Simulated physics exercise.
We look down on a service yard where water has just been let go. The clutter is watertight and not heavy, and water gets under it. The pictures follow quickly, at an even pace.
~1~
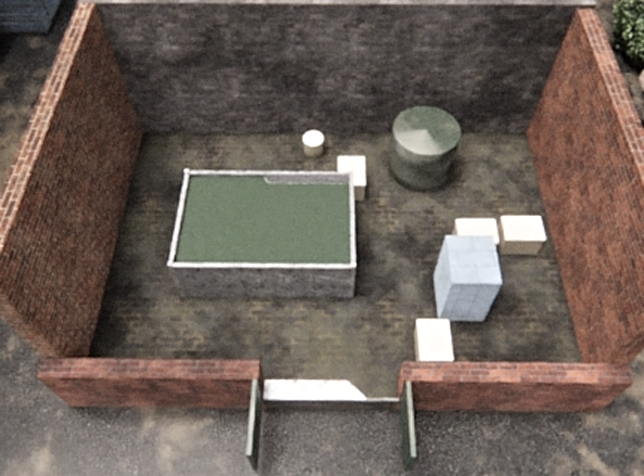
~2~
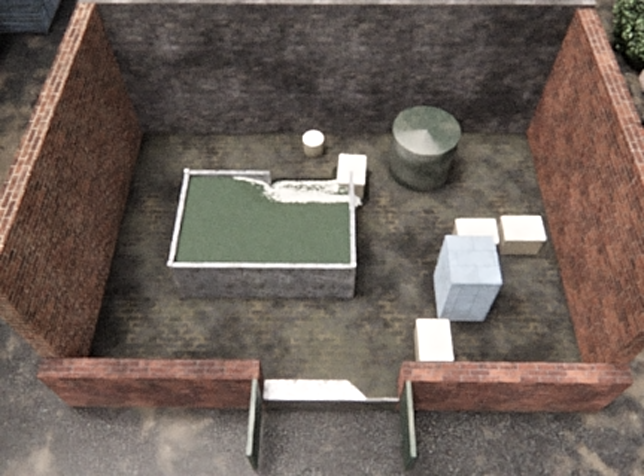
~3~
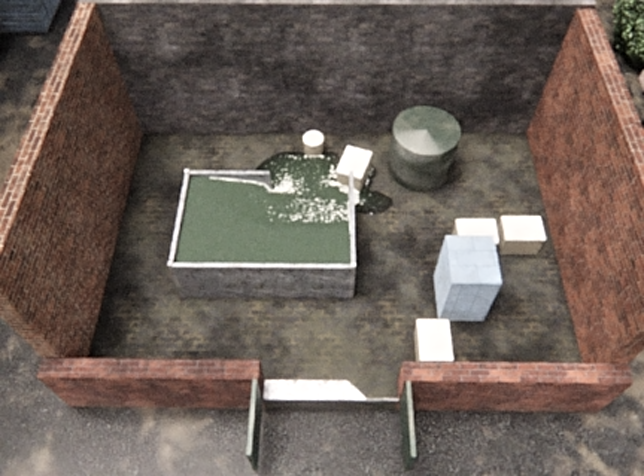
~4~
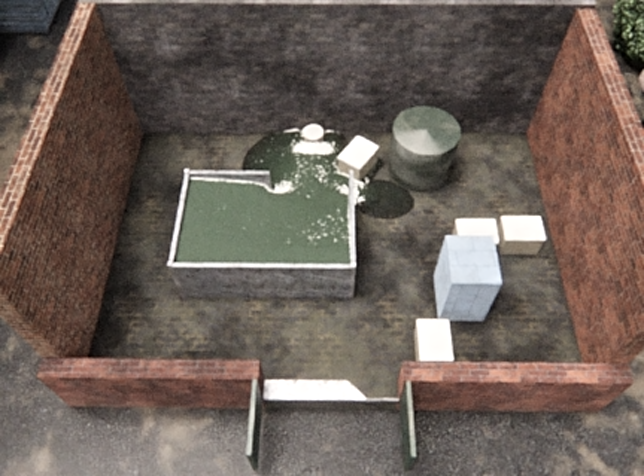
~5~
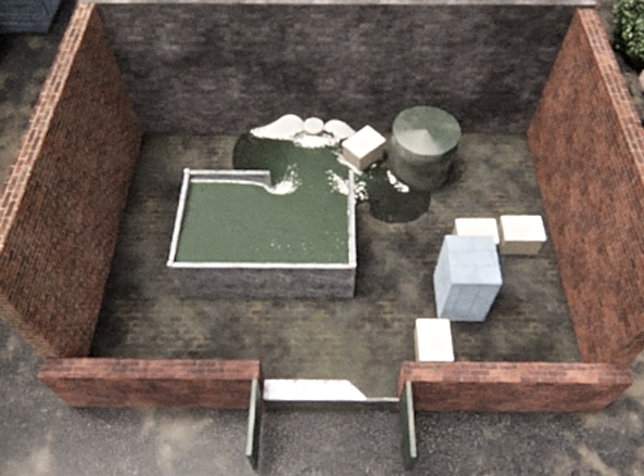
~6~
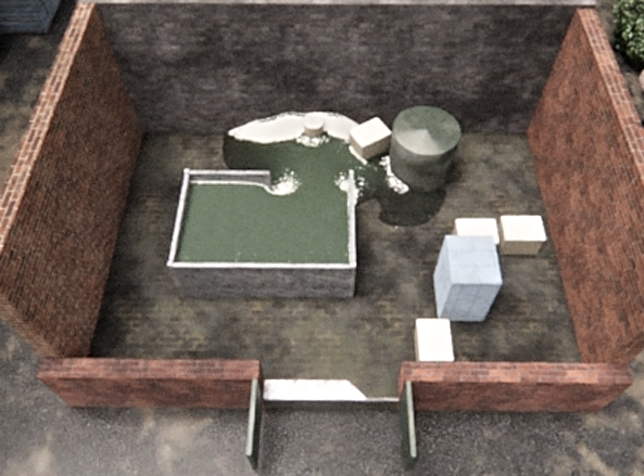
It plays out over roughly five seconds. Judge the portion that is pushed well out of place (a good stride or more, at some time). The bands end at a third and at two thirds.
It is one to two thirds.
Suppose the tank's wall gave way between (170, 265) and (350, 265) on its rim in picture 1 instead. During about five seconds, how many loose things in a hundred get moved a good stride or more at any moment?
Roughly 20 per cent.
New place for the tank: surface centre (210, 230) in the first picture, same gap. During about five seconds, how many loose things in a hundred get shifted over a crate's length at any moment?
Near 60 in a hundred.
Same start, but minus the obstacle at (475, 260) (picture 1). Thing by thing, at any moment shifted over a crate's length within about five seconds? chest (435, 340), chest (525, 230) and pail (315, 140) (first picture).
One after the other: Not that far, shifted that much, shifted that much.
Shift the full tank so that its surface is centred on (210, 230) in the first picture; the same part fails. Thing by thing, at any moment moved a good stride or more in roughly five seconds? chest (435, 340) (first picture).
Answer: Never so far.
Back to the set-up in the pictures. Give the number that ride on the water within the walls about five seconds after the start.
The number is 4.
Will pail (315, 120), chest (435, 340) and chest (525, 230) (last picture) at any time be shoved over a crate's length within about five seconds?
As listed: Shifted that much, short of that, yes.
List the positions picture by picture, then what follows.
The first frame shows a chest at (352, 170), on the bottom; a pail at (313, 138) rests on the ground; 0 of 5 have shifted.
The second frame shows a chest at (352, 169), on the bottom, close to its start; a pail at (313, 138), on the bottom; 0 of 5 have shifted.
The third frame shows a chest at (355, 161), on the bottom, close to its start; a pail at (313, 138) rests on the ground; 1 of 5 have shifted.
The fourth frame shows a chest at (359, 152) rests on the ground, a stride from its start; a pail at (313, 132) rests on the ground, close to its start; 2 of 5 have shifted.
The fifth frame shows a chest at (364, 141) rests on the ground, a stride from its start; a pail at (313, 125), afloat, close to its start; 2 of 5 have shifted.
The sixth frame shows a chest at (370, 132) rests on the ground, a stride from its start; a pail at (314, 121), afloat, close to its start; 2 of 5 have shifted.
A moment on, 1 of 5 are well off their spots; 2 afloat.
Next, 2 of 5 are well off their spots; 1 afloat.
Later, 2 of 5 are well off their spots; 2 afloat.
In the end, 3 of 5 are well off their spots, and 3 have been at some point; 4 afloat.
